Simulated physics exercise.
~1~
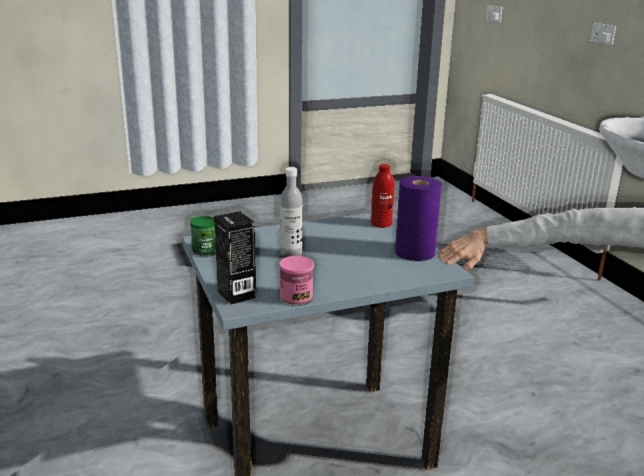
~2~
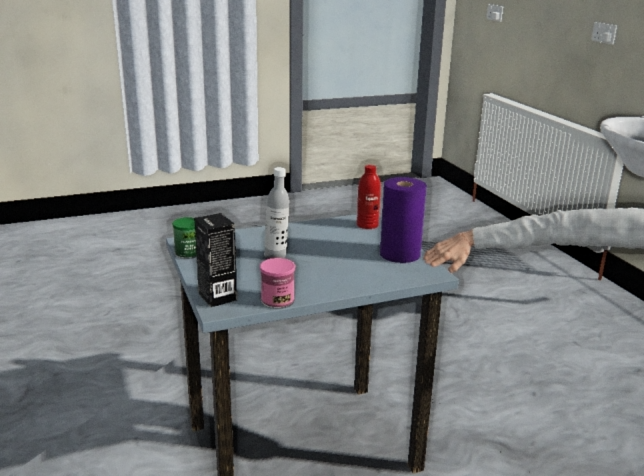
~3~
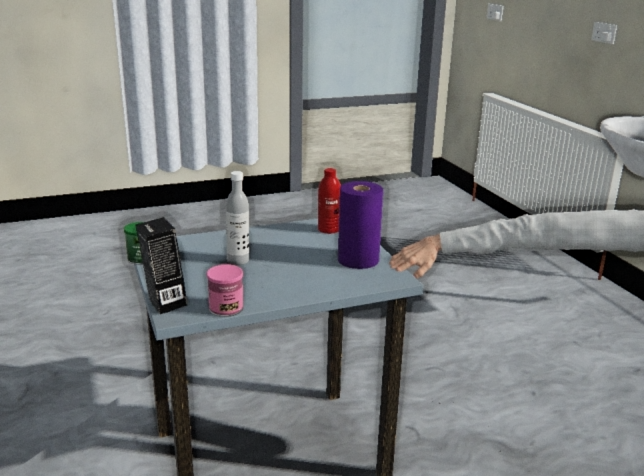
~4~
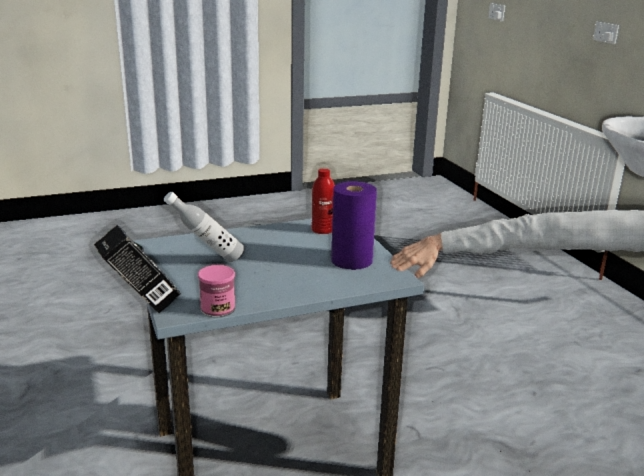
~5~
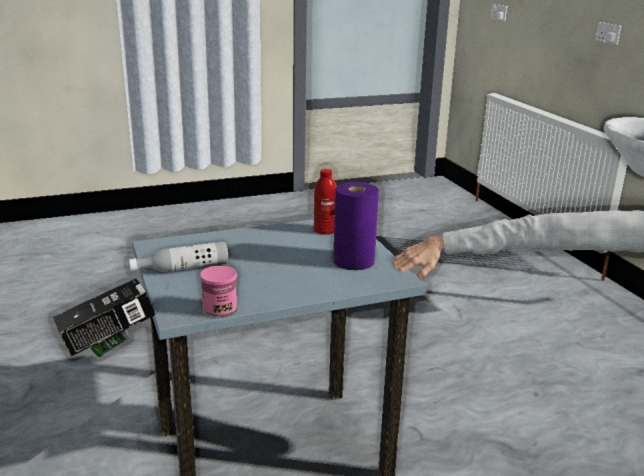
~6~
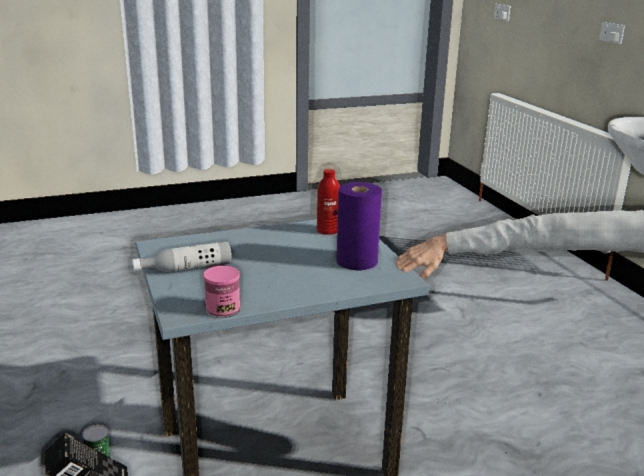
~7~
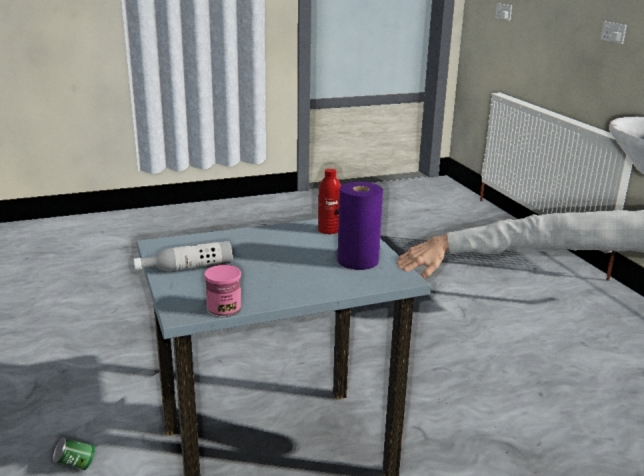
A small blue-topped table with dark legs stands on a grey marbled floor, seen from slightly above, with a grey-sleeved hand at its right edge. On it are a green tin, a black carton and a pink tin toward the left, a white bottle behind them, and a red bottle and purple roll toward the right. The table slides left, then stops. The carton and white bottle tip leftward, and the green tin and carton drop off the left side. The bottle ends lying on the tabletop, the other three stay standing, and the green tin rests on the floor.
